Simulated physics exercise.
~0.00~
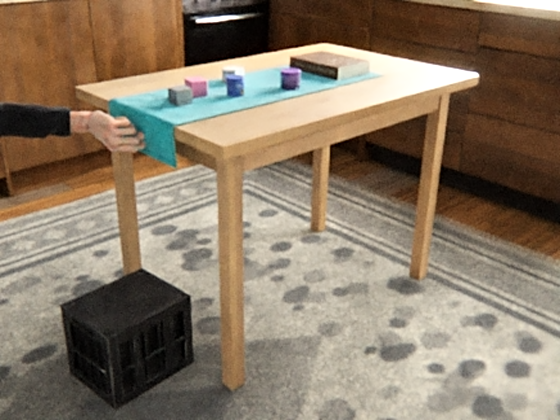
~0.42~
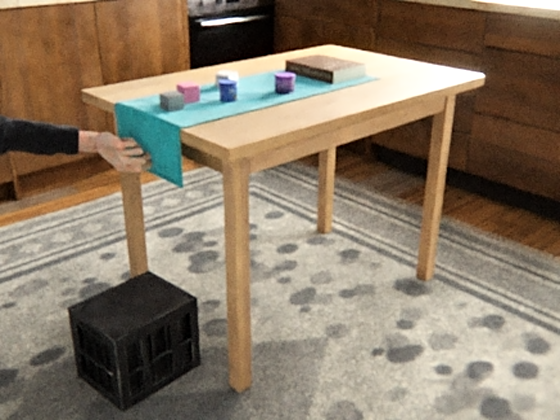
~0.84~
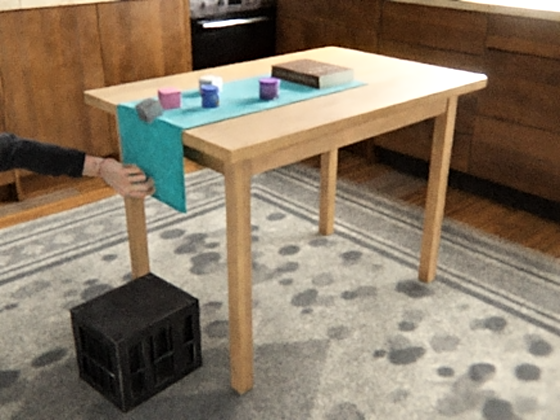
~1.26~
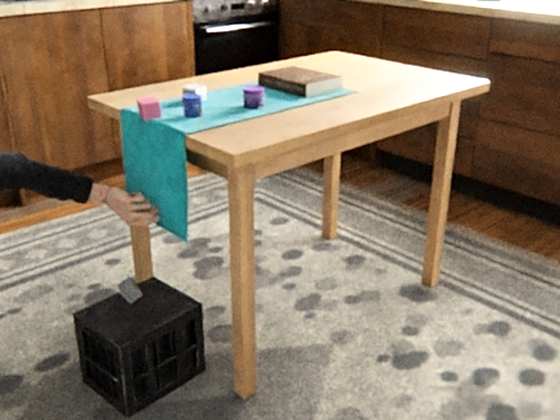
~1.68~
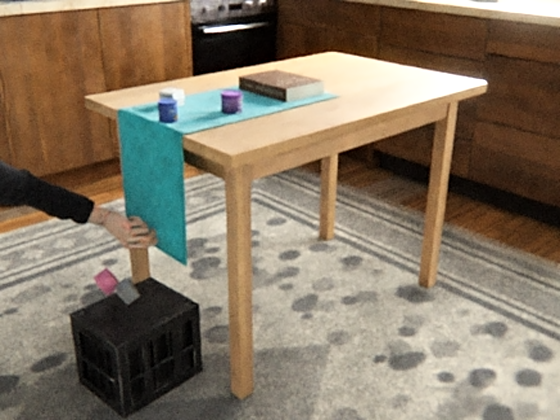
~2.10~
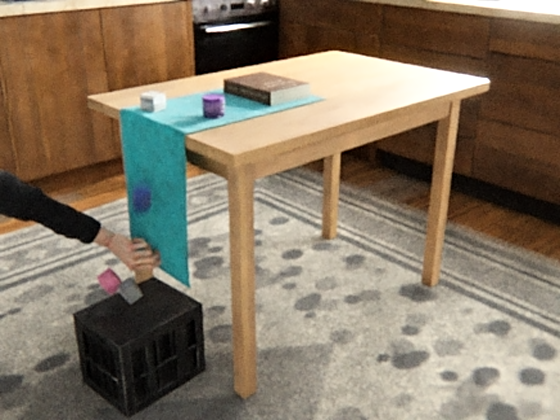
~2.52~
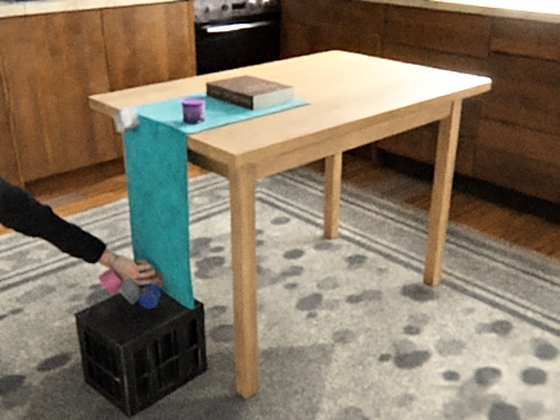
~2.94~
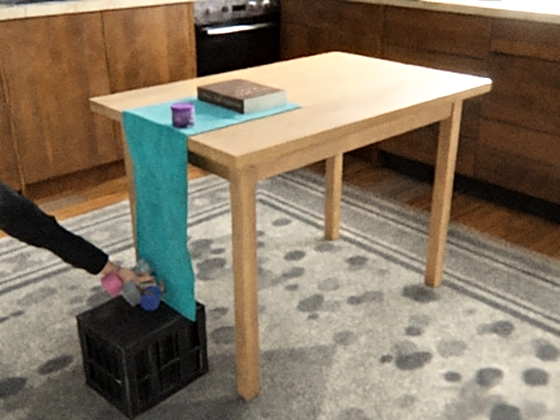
Hand drawing a turquoise runner down off a wooden table, dropping two cubes, a blue pot and a white cube onto a crate.
